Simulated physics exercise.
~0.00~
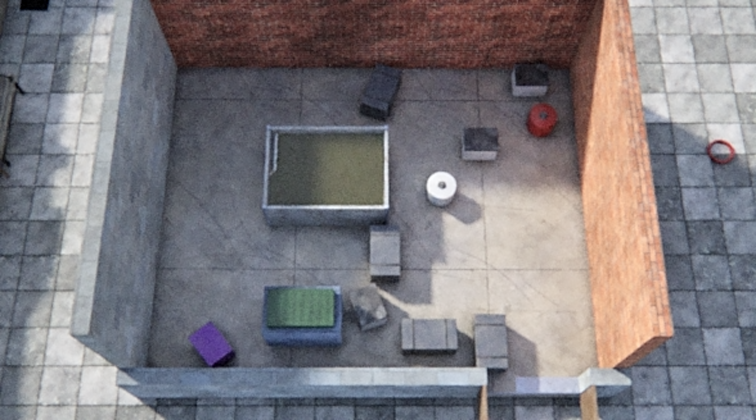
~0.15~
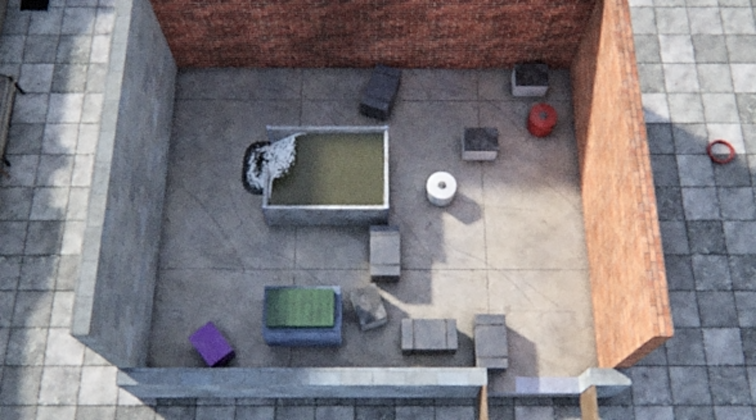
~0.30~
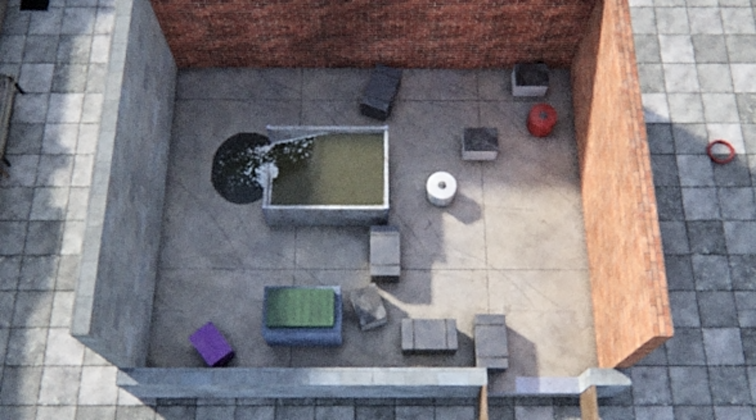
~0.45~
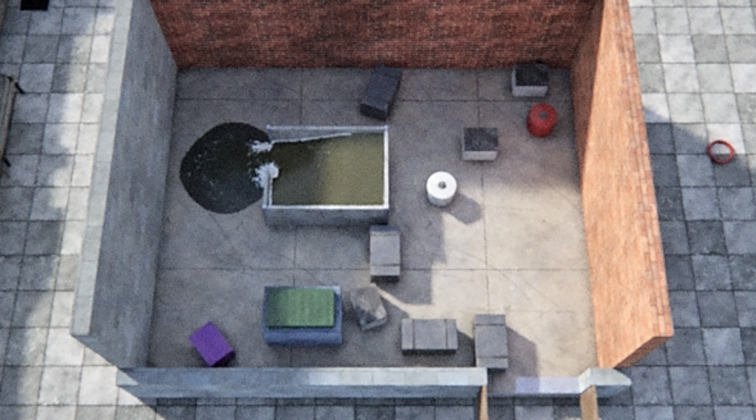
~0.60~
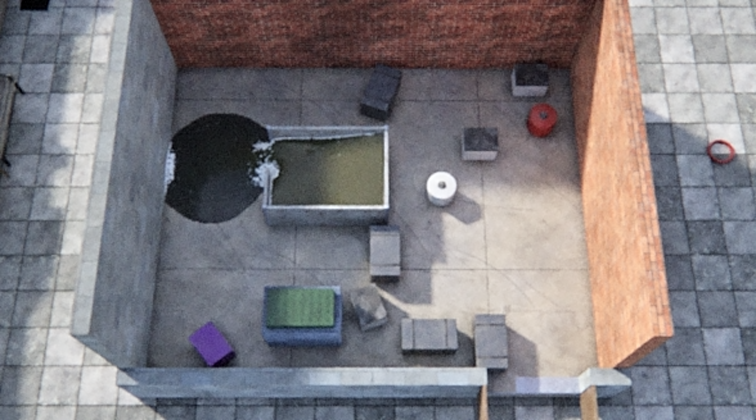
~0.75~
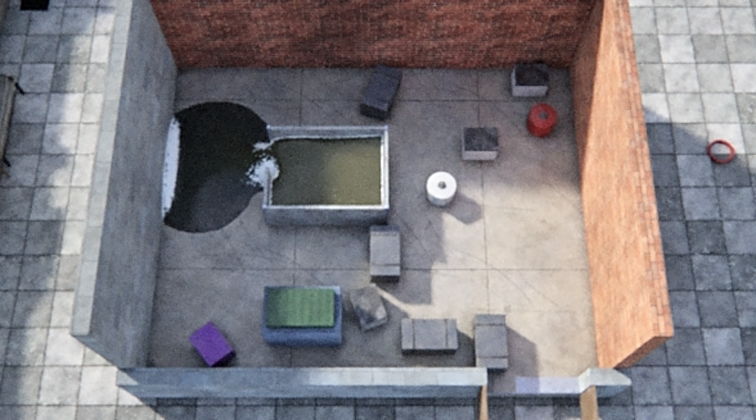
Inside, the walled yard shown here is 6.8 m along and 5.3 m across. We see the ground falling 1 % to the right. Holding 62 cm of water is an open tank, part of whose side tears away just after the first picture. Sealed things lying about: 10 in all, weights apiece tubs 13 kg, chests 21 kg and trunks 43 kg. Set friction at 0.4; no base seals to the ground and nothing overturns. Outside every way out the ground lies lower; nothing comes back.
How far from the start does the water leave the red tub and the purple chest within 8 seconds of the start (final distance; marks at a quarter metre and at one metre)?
The red tub is left almost where it stood; the purple chest is pushed a bit.
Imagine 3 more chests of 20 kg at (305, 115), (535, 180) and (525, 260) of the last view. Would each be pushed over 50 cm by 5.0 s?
Going through them in the order asked, they come out shy of the mark, shy of the mark and shy of the mark.
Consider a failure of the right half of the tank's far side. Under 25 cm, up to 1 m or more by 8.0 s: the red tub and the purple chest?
The red tub would be washed far off and the purple chest would remain almost still.
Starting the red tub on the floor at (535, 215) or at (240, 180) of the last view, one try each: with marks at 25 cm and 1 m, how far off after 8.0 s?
Try one: It hardly moves. Try two: It is washed away.
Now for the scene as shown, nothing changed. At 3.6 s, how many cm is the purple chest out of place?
By then it has shifted roughly 40 cm.
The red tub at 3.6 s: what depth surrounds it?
Near 0 cm deep.
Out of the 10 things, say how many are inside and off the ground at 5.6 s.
Count at that moment: 0.
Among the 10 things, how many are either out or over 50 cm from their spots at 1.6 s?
I make it 0.
After 1.6 s the red tub is near (543, 116), 0.0 m from its start, aground; the purple chest is near (210, 344), 0.0 m from its start, aground; 0 of 10 are out; 0 afloat.
After 3.6 s the red tub is near (543, 116), 0.0 m from its start, aground; the purple chest is near (239, 339), 0.4 m from its start, aground; 0 of 10 are out; 0 afloat.
After 5.6 s the red tub is near (543, 116), 0.0 m from its start, aground; the purple chest is near (243, 333), 0.5 m from its start, aground; 0 of 10 are out; 0 afloat.
After 8.0 s the red tub is near (543, 116), 0.0 m from its start, aground; the purple chest is near (244, 333), 0.5 m from its start, aground; 0 of 10 are out; 0 afloat.
